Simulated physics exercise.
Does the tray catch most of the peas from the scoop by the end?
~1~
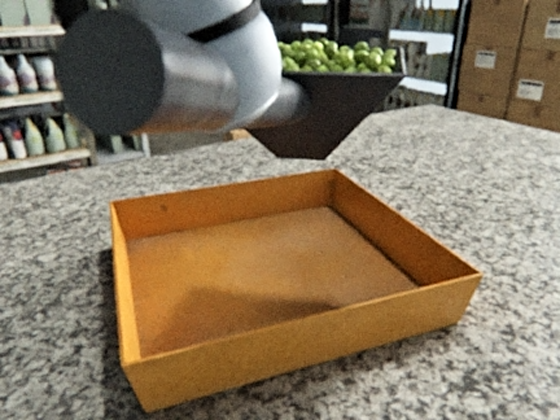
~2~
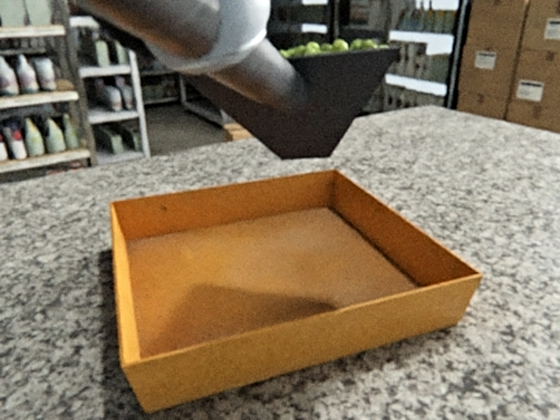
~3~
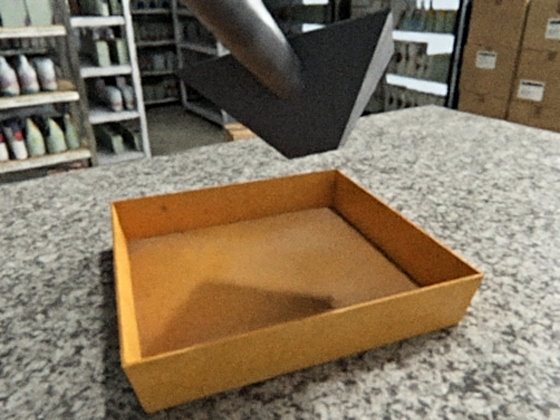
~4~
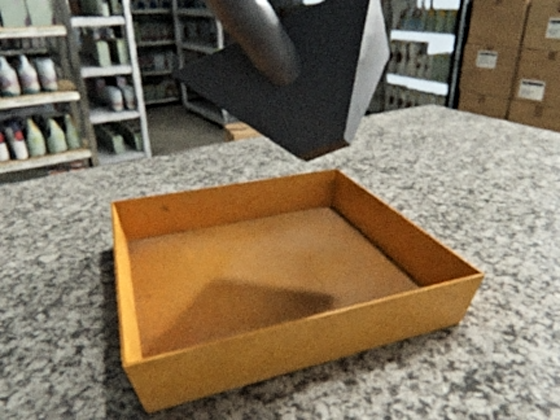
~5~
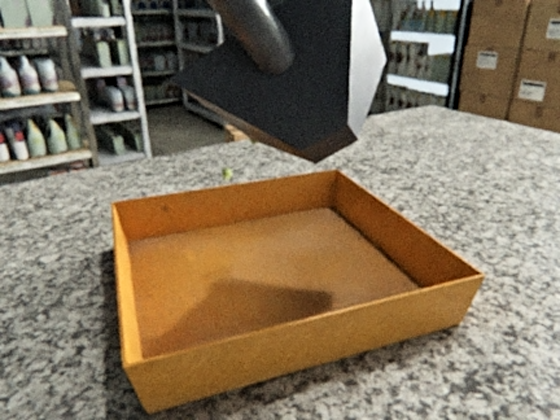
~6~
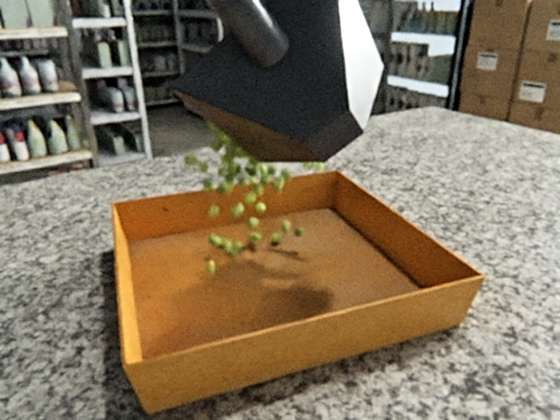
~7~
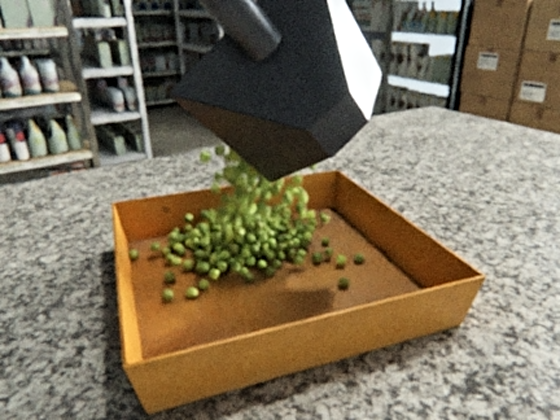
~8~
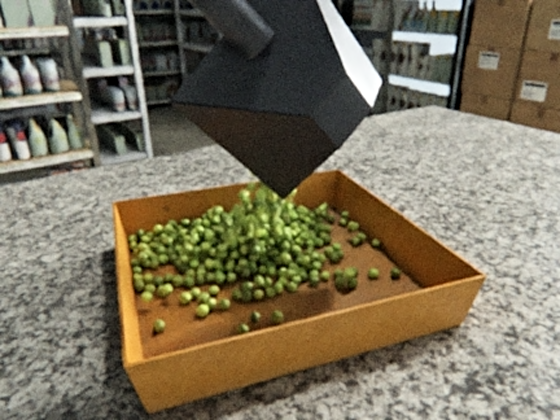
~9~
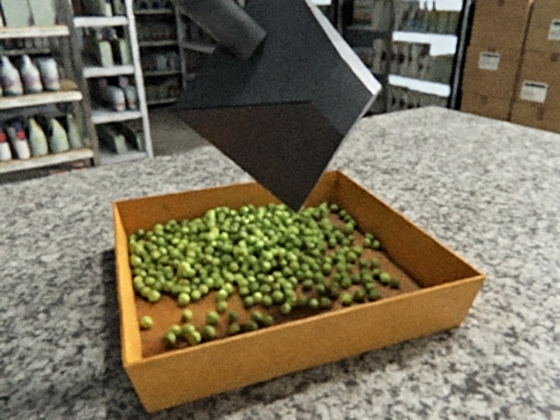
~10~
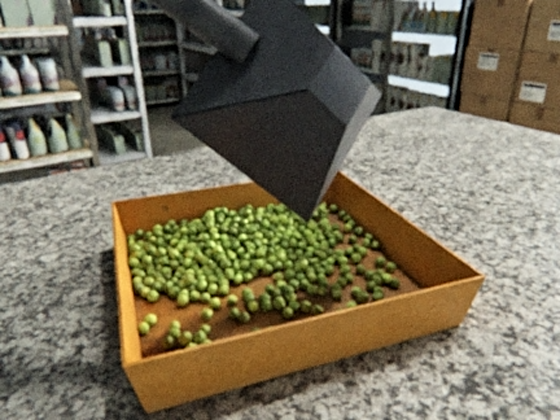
Yes, the tray catches a large share of the peas, which end up spread in a broad layer across its floor after the scoop pours them out.
